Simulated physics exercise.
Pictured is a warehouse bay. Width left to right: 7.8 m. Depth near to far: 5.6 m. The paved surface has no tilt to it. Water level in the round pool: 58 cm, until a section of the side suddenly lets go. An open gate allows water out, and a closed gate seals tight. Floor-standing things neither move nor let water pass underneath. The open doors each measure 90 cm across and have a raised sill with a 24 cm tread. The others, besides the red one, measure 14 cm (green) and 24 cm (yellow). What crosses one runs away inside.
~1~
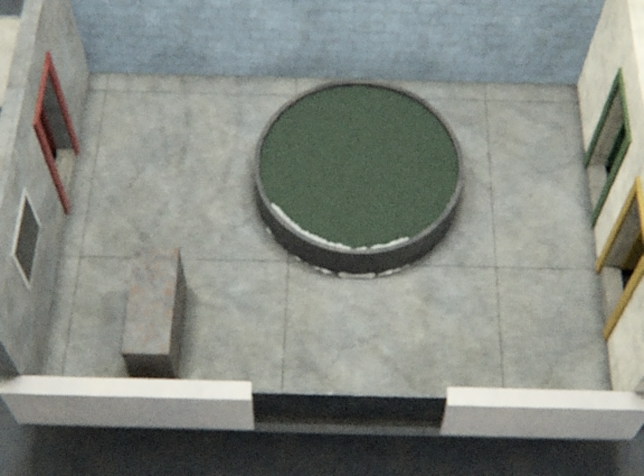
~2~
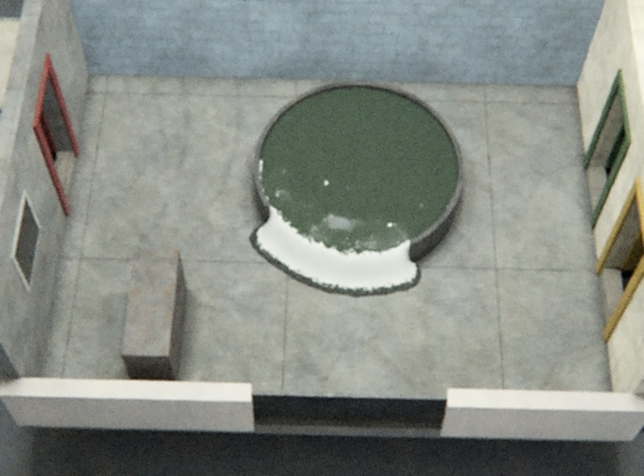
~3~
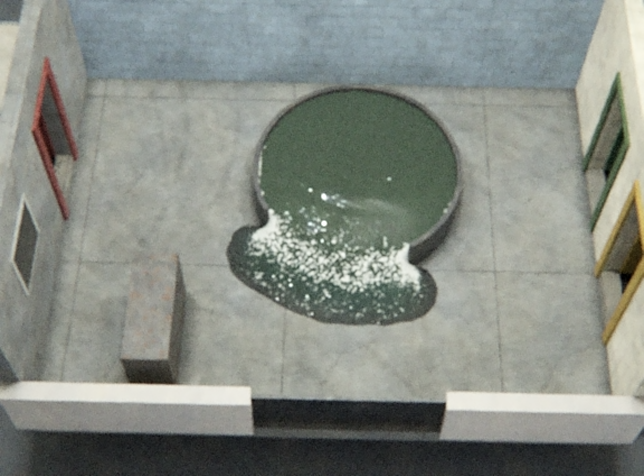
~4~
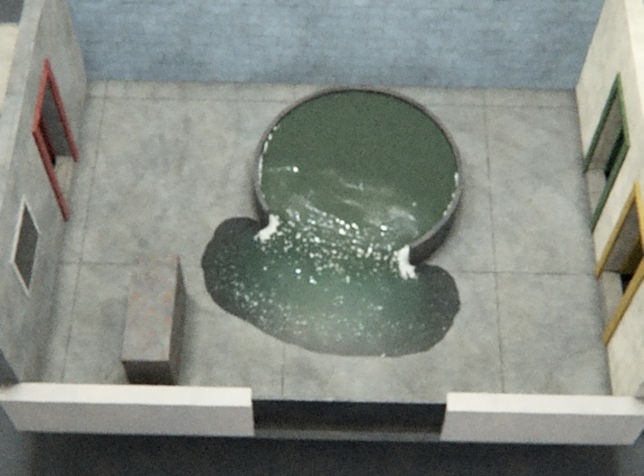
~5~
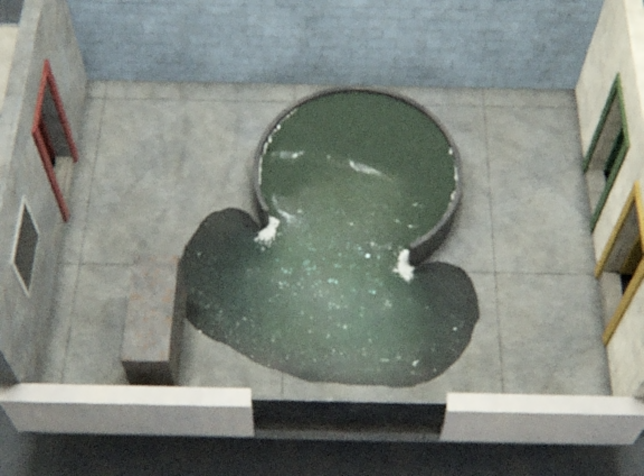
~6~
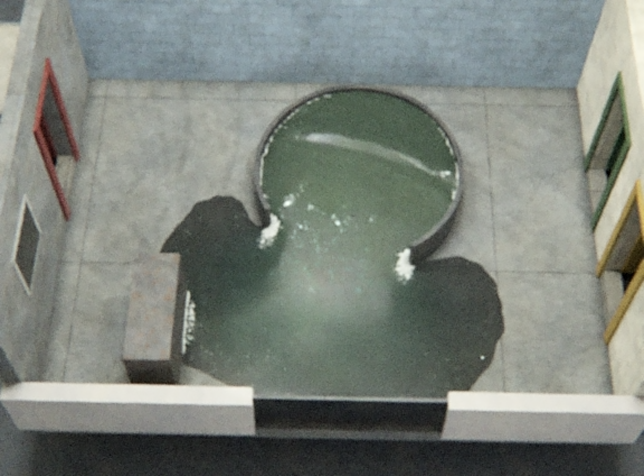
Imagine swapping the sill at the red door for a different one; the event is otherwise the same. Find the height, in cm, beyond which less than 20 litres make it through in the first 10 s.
I would say 9 cm.
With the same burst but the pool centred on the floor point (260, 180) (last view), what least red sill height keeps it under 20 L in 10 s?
Some 10.5 cm.
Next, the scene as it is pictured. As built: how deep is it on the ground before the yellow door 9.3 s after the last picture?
A ruler would read roughly 9.0 cm.
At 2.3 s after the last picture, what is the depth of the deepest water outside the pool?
Close to 36 centimetres.
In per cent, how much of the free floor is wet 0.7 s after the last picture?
Roughly 30 percent of the floor.
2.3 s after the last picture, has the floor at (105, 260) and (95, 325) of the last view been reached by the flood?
So the first place you asked about stays drenched, while the second ends up drenched.
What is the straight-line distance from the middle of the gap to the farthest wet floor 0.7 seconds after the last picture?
Roughly 4.0 metres.
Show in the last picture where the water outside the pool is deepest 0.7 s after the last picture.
About (198, 410).
Then, 0.7 s after the last picture water covers 30 % of the floor, deepest (38 cm) near (198, 410); it has not reached the red door.
Then, 2.3 s after the last picture water covers 45 % of the floor, deepest (36 cm) near (292, 412); 2 cm at the red door, 0 litres in over its 18 cm sill.
Then, 9.3 s after the last picture water covers 100 % of the floor, deepest (20 cm) near (496, 87); 9 cm at the red door, 0 litres in over its 18 cm sill.
At the red door as built, the water peaked near 13 cm, 6.9 s after the last picture.
Run again over the same 10 s with other heights there, 30 litres in over 8 cm, 8 litres over 10.5 cm. The limit of 20 litres is kept from about 9 cm up.
